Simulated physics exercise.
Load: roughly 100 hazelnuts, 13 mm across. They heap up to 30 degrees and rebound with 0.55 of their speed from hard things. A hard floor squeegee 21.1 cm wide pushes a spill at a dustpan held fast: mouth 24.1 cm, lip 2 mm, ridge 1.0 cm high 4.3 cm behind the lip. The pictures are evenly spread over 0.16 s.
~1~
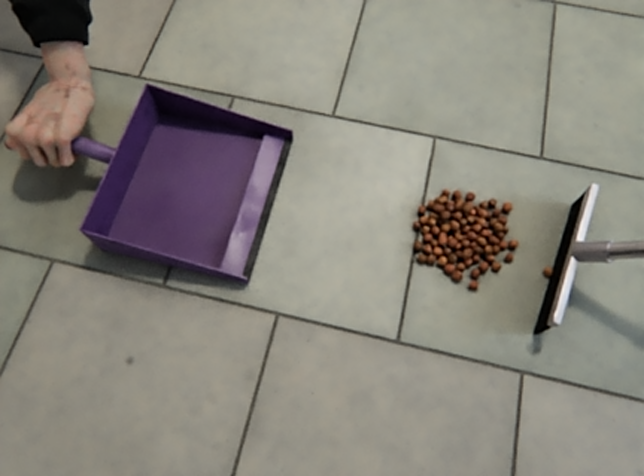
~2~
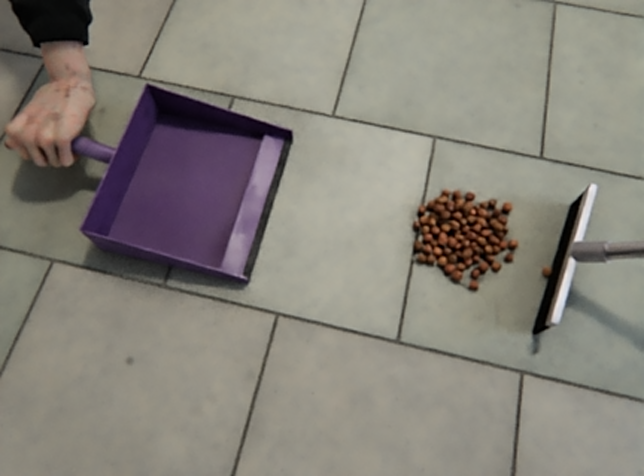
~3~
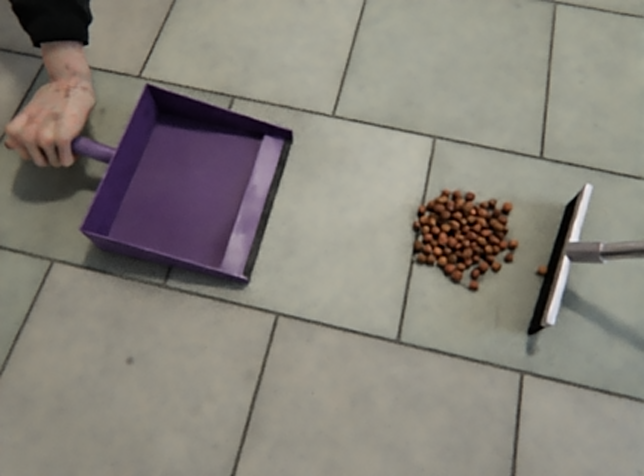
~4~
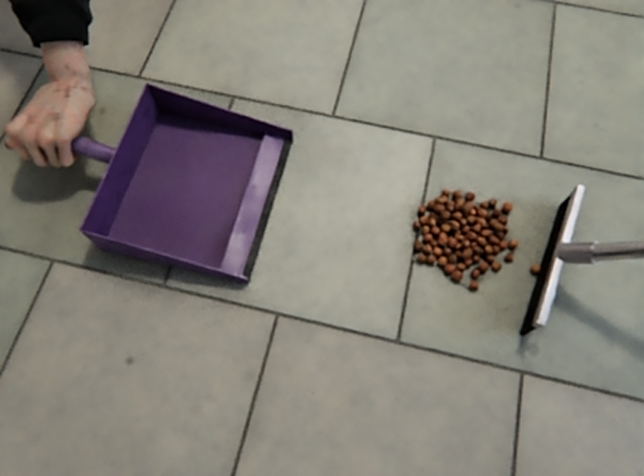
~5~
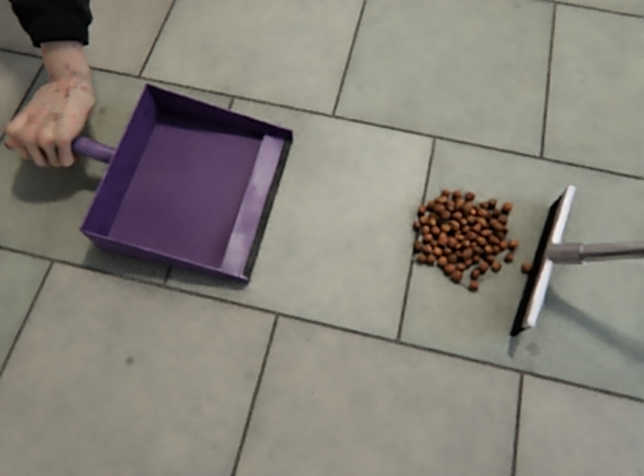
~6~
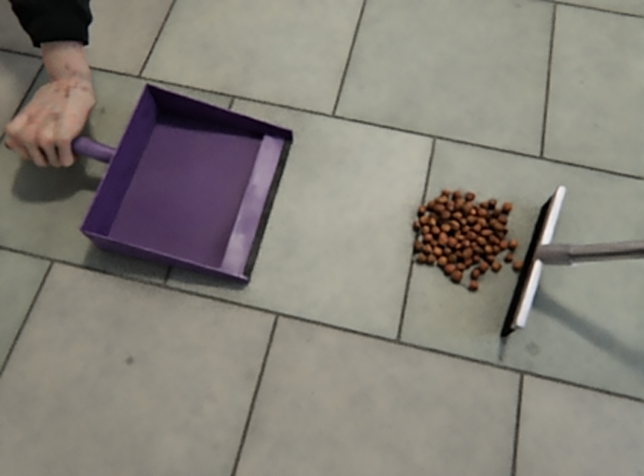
On a grey tiled floor, a squeegee slides left, pushing one hazelnut toward the pile.
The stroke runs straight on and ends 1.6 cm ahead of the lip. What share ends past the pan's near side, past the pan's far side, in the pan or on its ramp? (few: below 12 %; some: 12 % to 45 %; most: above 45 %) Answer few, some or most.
Near side: Few, far side: Few, pan: Few.
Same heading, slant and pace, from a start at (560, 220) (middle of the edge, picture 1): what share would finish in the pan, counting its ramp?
About 10 per cent.
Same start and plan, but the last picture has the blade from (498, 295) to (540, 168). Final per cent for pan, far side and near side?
Pan 25, far 35, near 0.
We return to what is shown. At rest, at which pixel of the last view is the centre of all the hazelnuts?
Near (339, 198).
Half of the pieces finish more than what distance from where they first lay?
Roughly 20 cm.
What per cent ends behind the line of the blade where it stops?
About 55 per cent.
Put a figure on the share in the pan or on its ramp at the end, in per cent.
About 0 per cent.
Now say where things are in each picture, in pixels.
The first frame shows blade from (553, 323) to (591, 191), moved 0.0 cm, 0 of the pieces shifted so far; middle of the pieces at (467, 230); pan at (189, 189).
The second frame shows blade from (551, 323) to (589, 191), moved 0.2 cm, 0 of the pieces shifted so far; middle of the pieces at (467, 230).
The third frame shows blade from (546, 323) to (585, 191), moved 0.9 cm, 1 of the pieces shifted so far; middle of the pieces at (467, 230).
The fourth frame shows blade from (538, 324) to (577, 192), moved 1.9 cm, 1 of the pieces shifted so far; middle of the pieces at (467, 230).
The fifth frame shows blade from (527, 325) to (568, 192), moved 3.2 cm, 1 of the pieces shifted so far; middle of the pieces at (467, 230).
The sixth frame shows blade from (517, 325) to (558, 193), moved 4.6 cm, 1 of the pieces shifted so far; middle of the pieces at (467, 230); pan at (189, 189).
Then, 0.40 s after the last picture, middle of the blade 21 cm from the lip; 0 % over the lip, far side 5 %, near side 0 %.
Then, 0.67 s after the last picture, middle of the blade 11 cm from the lip; 0 % over the lip, far side 5 %, near side 5 %.
Then, 1.05 s after the last picture, middle of the blade 4 cm from the lip; 5 % over the lip, far side 5 %, near side 5 %.
In the end, near side 5 %, far side 5 %, pan 0 %, in front of the lip or behind the blade 90 %.
